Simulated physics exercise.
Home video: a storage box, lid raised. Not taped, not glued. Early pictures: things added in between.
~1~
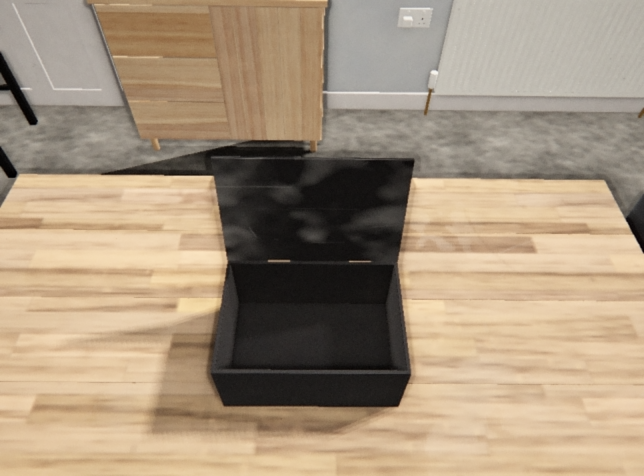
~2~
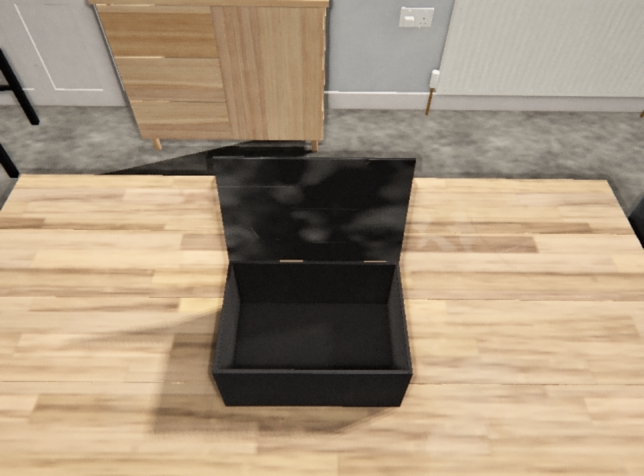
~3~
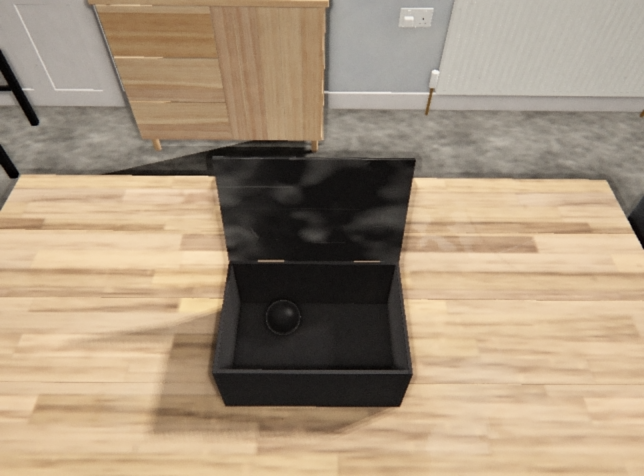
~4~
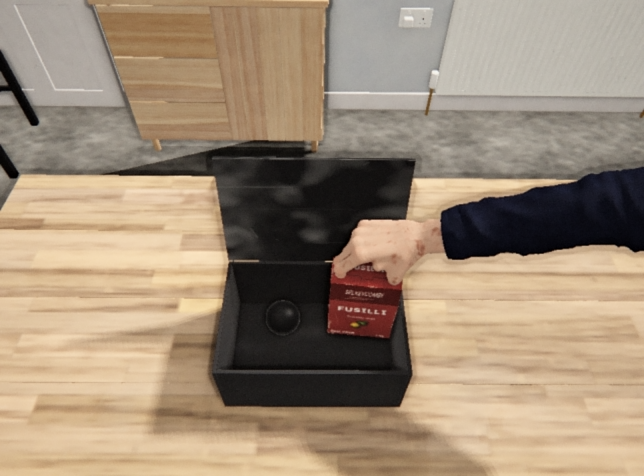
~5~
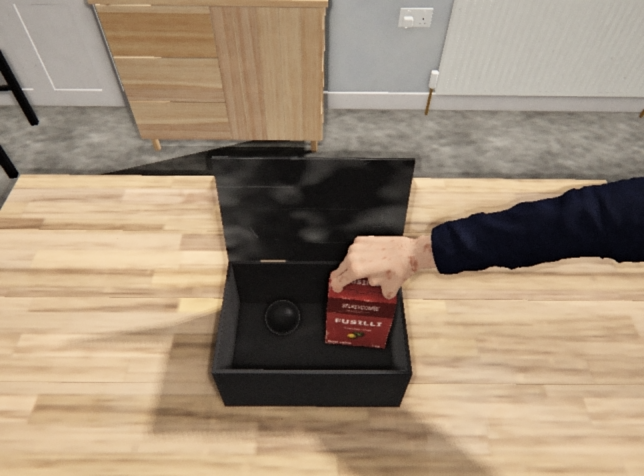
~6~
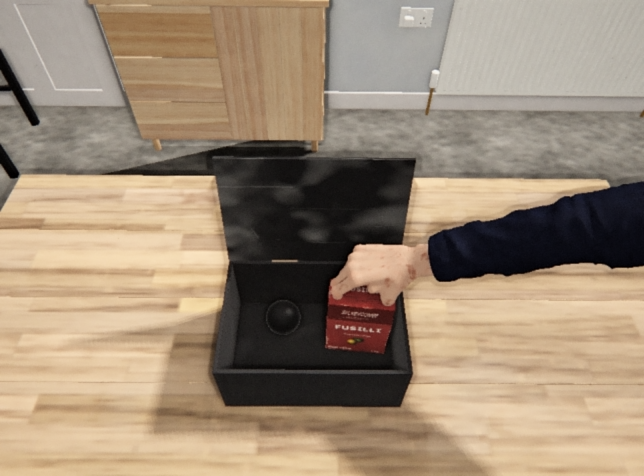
Black ball appearing inside an open black box on a wooden table, then a hand lowering a red packet in beside it.
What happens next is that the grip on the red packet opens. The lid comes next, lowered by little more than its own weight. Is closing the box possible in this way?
No.
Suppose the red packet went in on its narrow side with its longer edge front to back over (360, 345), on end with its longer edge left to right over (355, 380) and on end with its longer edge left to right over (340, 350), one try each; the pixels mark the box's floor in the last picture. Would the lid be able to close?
Try one: The lid comes all the way down; try two: It remains open; try three: It remains open.
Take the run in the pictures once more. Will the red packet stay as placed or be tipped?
In the end, it keeps its orientation.
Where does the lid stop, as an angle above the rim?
Some 25 degrees above the rim, more or less.
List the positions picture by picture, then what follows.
In the first frame, the last thing is not in view yet.
In the second frame, the last thing is not in view yet.
In the third frame, the last thing is not in view yet; black ball (283, 317).
The fourth frame shows coming down; red packet (363, 300); black ball (283, 318).
The fifth frame shows coming down; red packet (359, 312); black ball (283, 317).
The sixth frame shows put in, still held; red packet (359, 319); black ball (283, 317).
Then, 1.40 s later than the last frame, lid 74° above the rim.
Then, 1.70 s later than the last frame, lid 46° above the rim.
When it is over, lid 26° above the rim; both as before. End places, in pixels of the last picture, red packet near (359, 319).
